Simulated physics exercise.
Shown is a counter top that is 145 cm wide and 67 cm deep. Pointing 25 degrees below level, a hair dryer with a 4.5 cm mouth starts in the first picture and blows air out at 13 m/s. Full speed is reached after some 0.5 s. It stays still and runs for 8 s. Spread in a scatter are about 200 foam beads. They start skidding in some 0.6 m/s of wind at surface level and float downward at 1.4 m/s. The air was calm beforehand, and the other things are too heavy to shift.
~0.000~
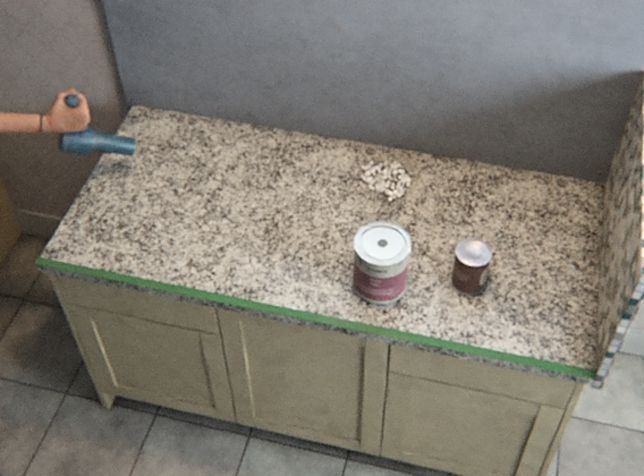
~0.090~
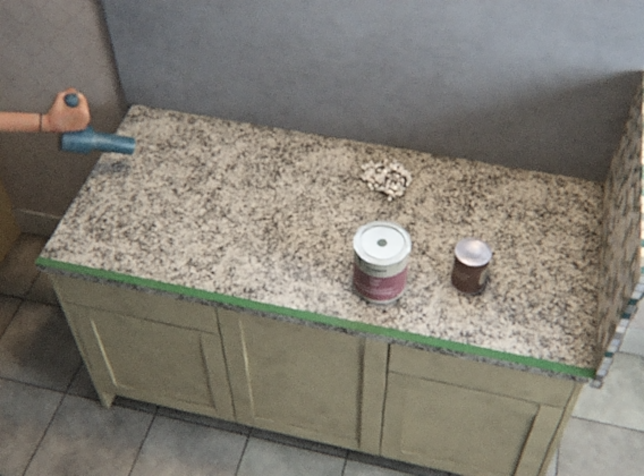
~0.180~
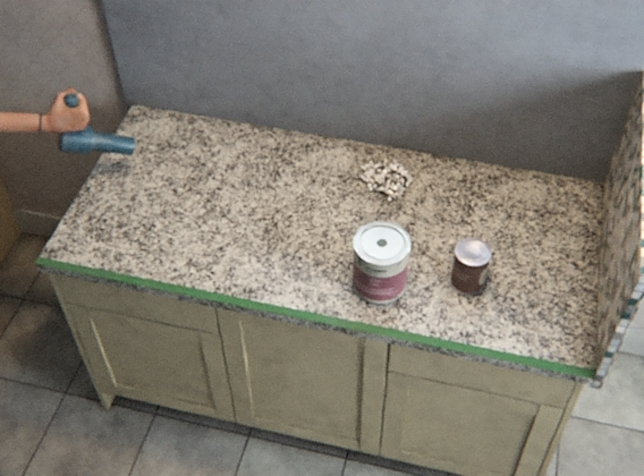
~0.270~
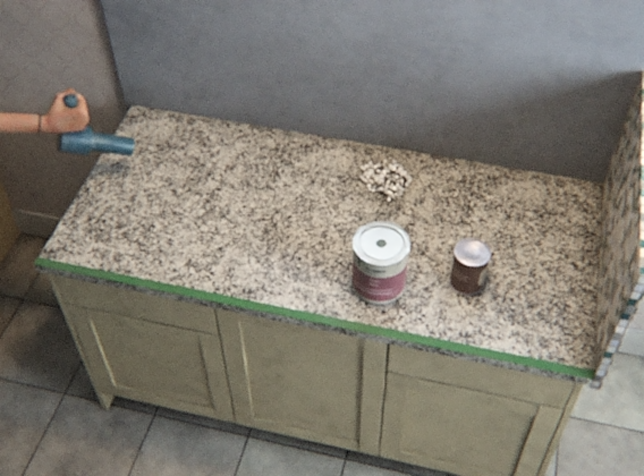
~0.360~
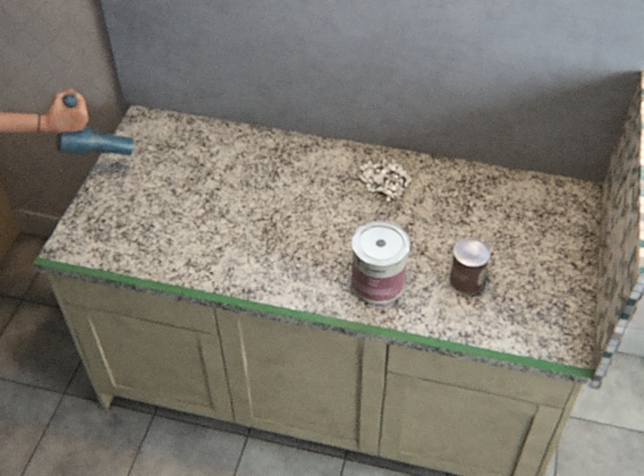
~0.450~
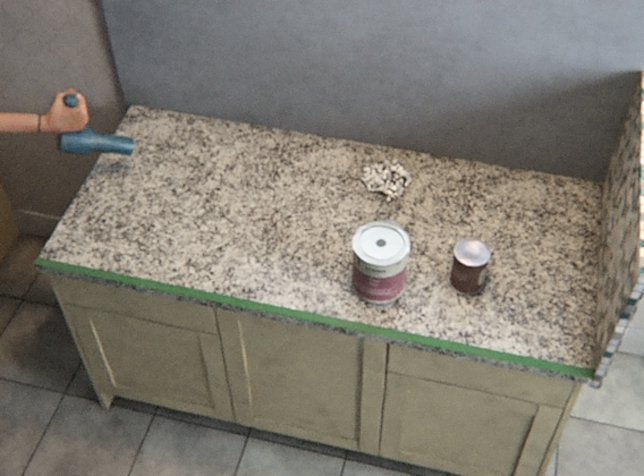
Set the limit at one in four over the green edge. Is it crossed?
Yes, the quarter limit is broken.
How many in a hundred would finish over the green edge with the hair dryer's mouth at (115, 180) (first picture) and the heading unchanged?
The share would be near 80 %.
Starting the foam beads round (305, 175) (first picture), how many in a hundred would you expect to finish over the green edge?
100 %.
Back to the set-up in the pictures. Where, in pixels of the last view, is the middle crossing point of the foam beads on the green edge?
The middle of the crossings lies near (521, 364) in the last picture.
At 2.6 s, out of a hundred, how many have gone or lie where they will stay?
My guess would be around 100 %.
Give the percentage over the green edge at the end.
Near 100 %.
After 1.6 s, 60 % are on the move or not yet settled, 72 % are over the green edge; the middle of those still in play is near (596, 305).
After 2.6 s, 4 % are on the move or not yet settled, 98 % are over the green edge.
After 4.4 s, 0 % are on the move or not yet settled, 100 % are over the green edge.
After 8.0 s, at the end, 100 % are over the green edge.
